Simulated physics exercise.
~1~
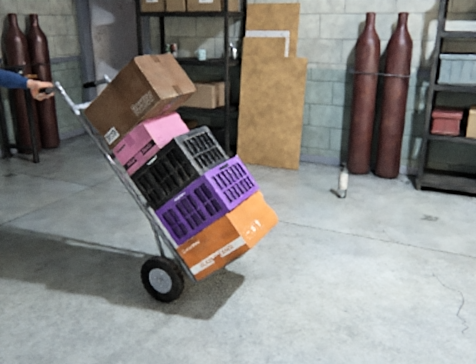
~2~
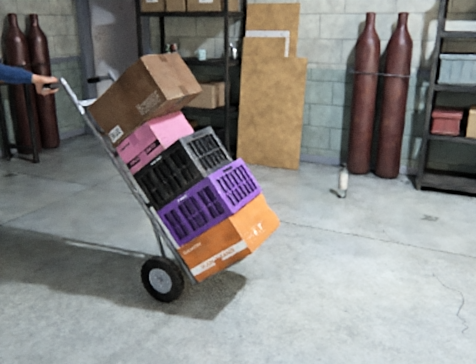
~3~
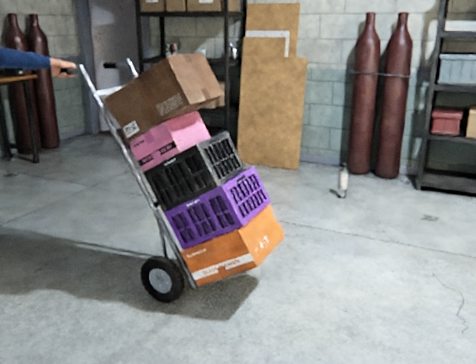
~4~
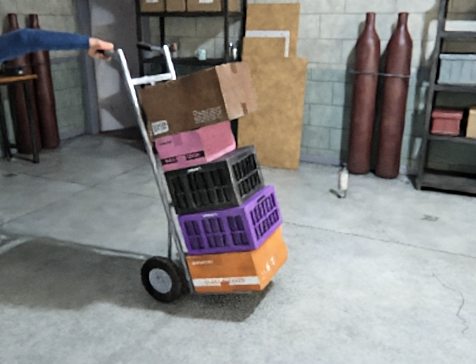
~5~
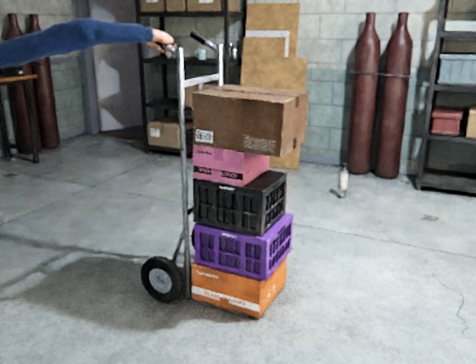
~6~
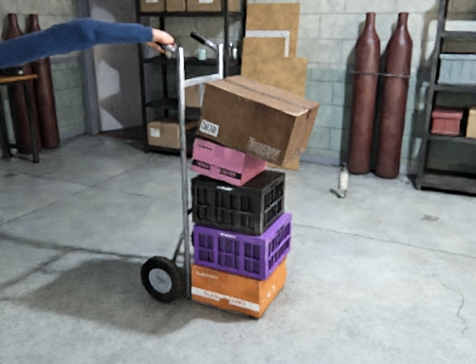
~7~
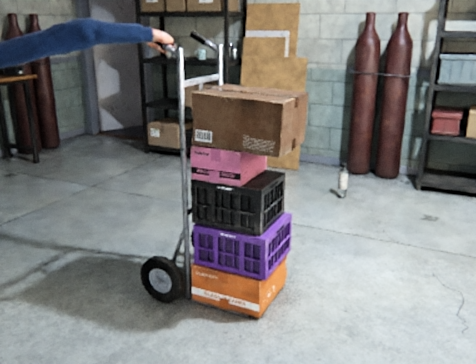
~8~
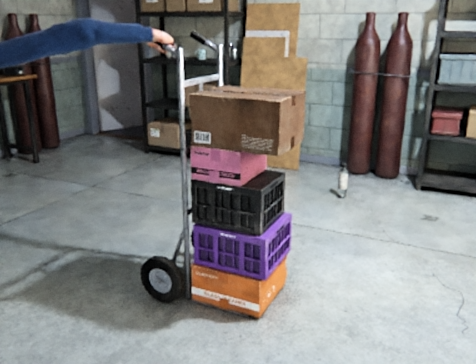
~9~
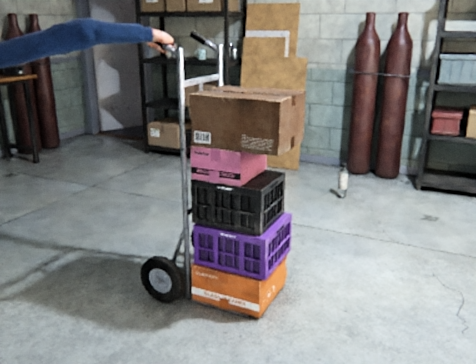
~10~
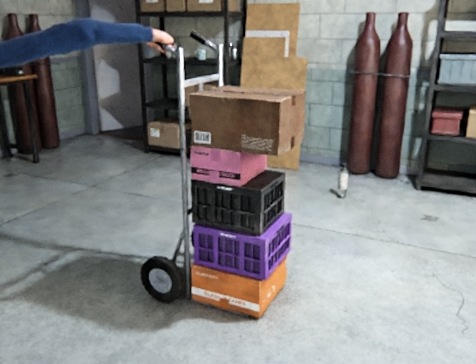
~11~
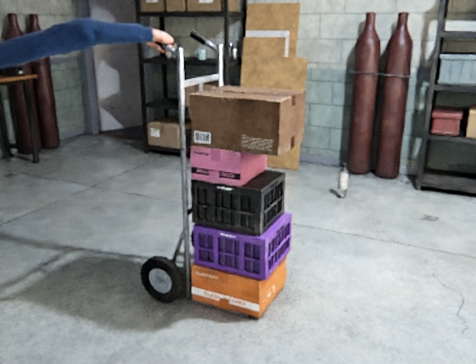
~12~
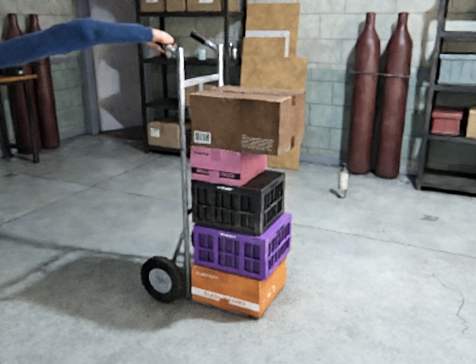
The clip opens on a hand truck tilted back to the left in a storage room, held by a blue-sleeved arm and loaded with an orange box, a purple crate, a black crate, a pink box and a brown box on top. The hand swings the truck upright, slowly and then faster. As its base lands flat on the concrete, the top two boxes tip forward to the right, the brown one most visibly. Both rock back down onto the stack. The truck ends standing still, all five items stacked, the hand still gripping it.
